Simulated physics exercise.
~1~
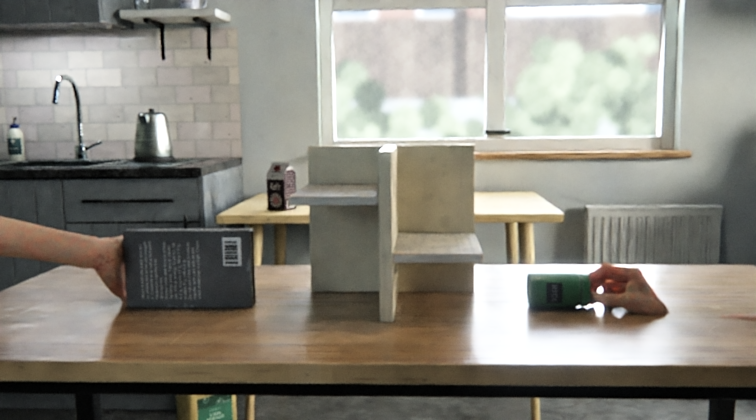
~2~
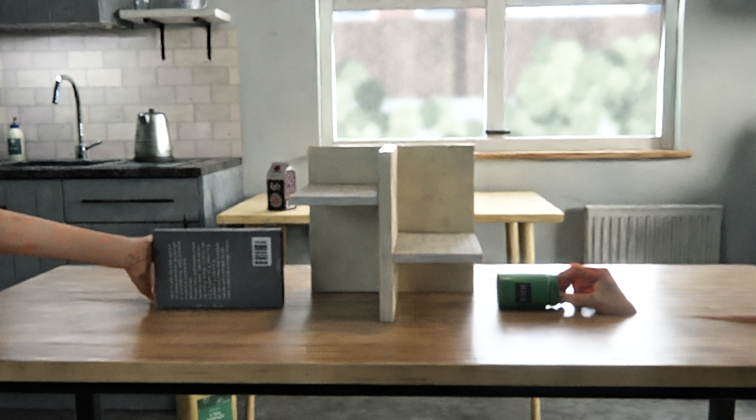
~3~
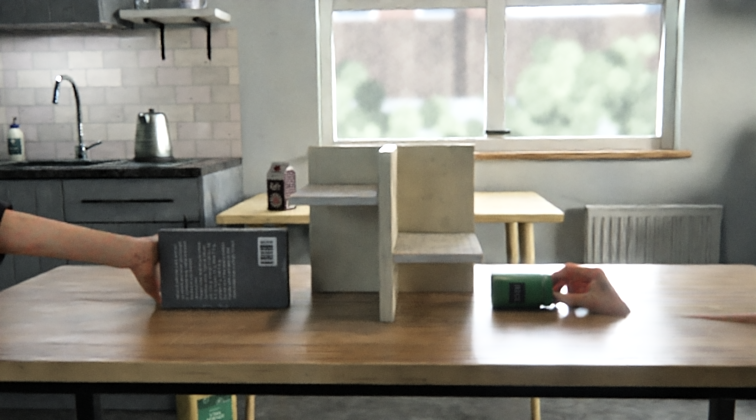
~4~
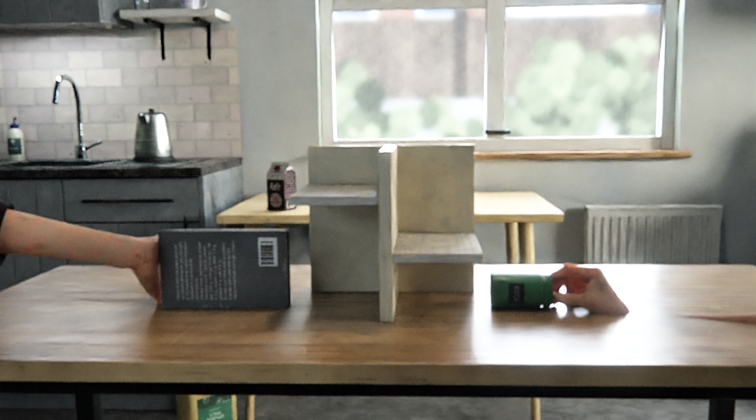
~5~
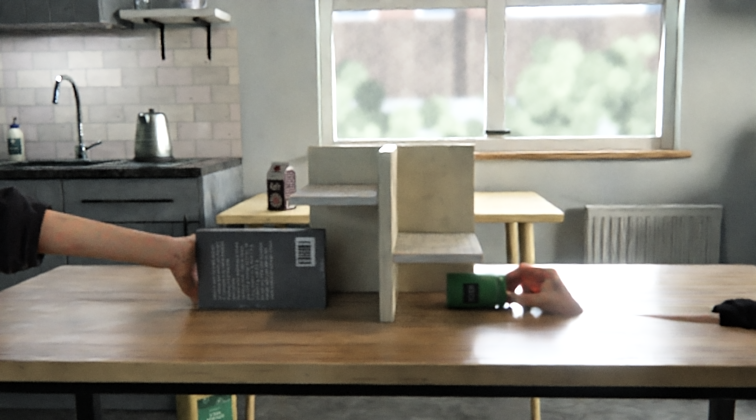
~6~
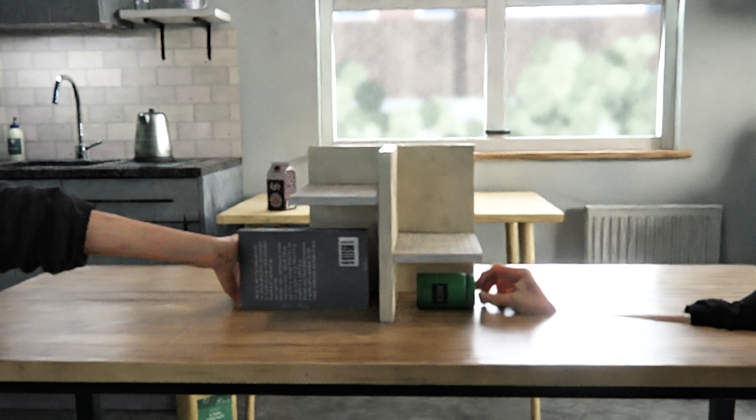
In a kitchen with a sink and a wide window, a pale stand with a low shelf on each side of an upright divider sits on a wooden table. A hand on the left holds a grey book on its side, while a hand on the right grips a green jar lying down. Both push inward, then pause briefly short of the stand. The pushing resumes, the book reaching the left opening as the jar slips partly beneath the right shelf. Finally, both clear the shelves and rest underneath, near the divider.
